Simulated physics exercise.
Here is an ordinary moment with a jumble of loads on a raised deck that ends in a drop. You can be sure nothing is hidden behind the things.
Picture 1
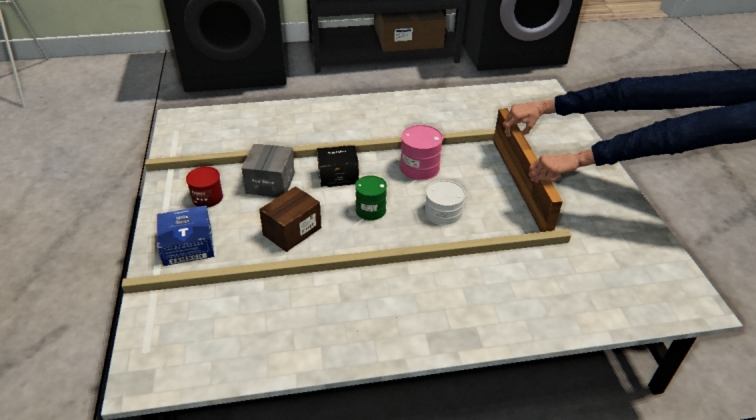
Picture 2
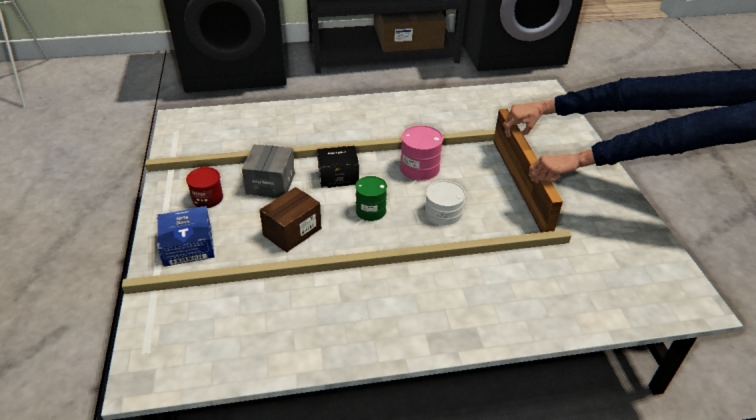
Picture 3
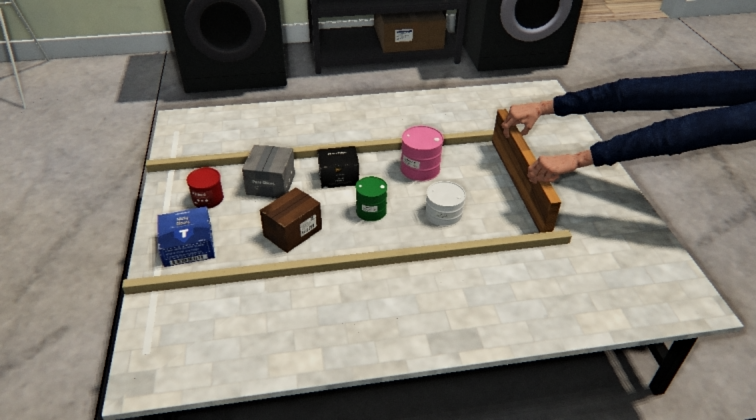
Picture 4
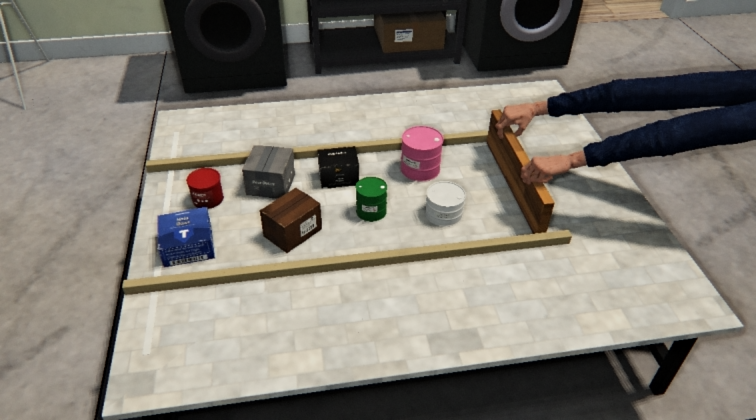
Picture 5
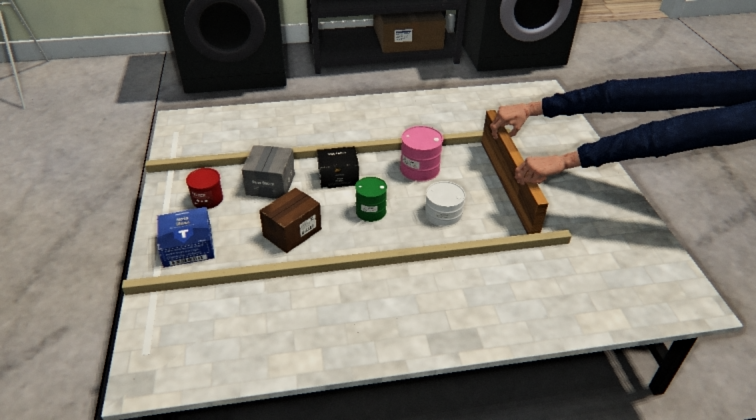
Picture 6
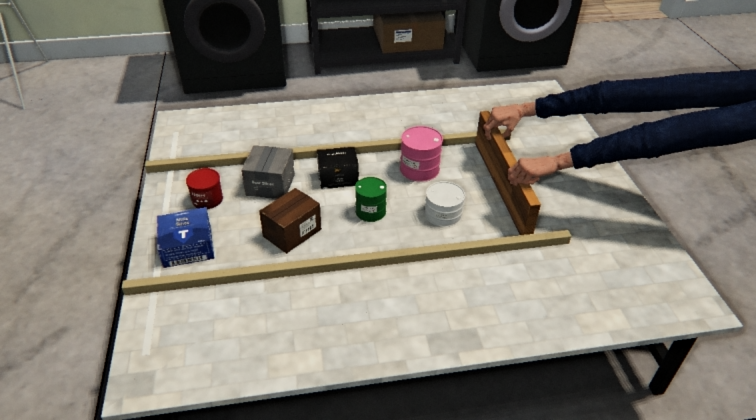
Two hands held a wooden plank upright at the right of a table and slid it slightly left between two rails, while the colourful boxes and canisters in front of it stayed still.
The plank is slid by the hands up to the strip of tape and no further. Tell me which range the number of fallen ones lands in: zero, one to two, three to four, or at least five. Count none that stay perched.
The fall count hits five or goes past it.
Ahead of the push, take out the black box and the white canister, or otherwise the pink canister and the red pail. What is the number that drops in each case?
First try: 3 fallen; other try: 3.
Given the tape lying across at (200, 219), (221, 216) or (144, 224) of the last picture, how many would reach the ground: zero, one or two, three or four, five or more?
One after another: Three to four; three or four; 5 or more.
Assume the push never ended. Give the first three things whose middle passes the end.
Red pail, then blue box, then grey box.
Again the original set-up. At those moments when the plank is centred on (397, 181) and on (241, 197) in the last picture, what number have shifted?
I count 4 first and 8 after.
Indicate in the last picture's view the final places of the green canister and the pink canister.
The green canister ends up near (145, 209), and the pink canister near (142, 179).
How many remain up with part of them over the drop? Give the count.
That adds up to 3.
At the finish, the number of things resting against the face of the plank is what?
It's 3.
A little later, none off yet; blue box at rest near (185, 237); red pail at rest near (205, 189); grey box at rest near (269, 172).
Next, none off yet; blue box shifted a little near (164, 238); red pail shifted well along near (139, 201); grey box shifted well along near (177, 185).
When it is over, the number that fall off is five or more; down, black box, brown parcel, grey box, red pail and blue box.
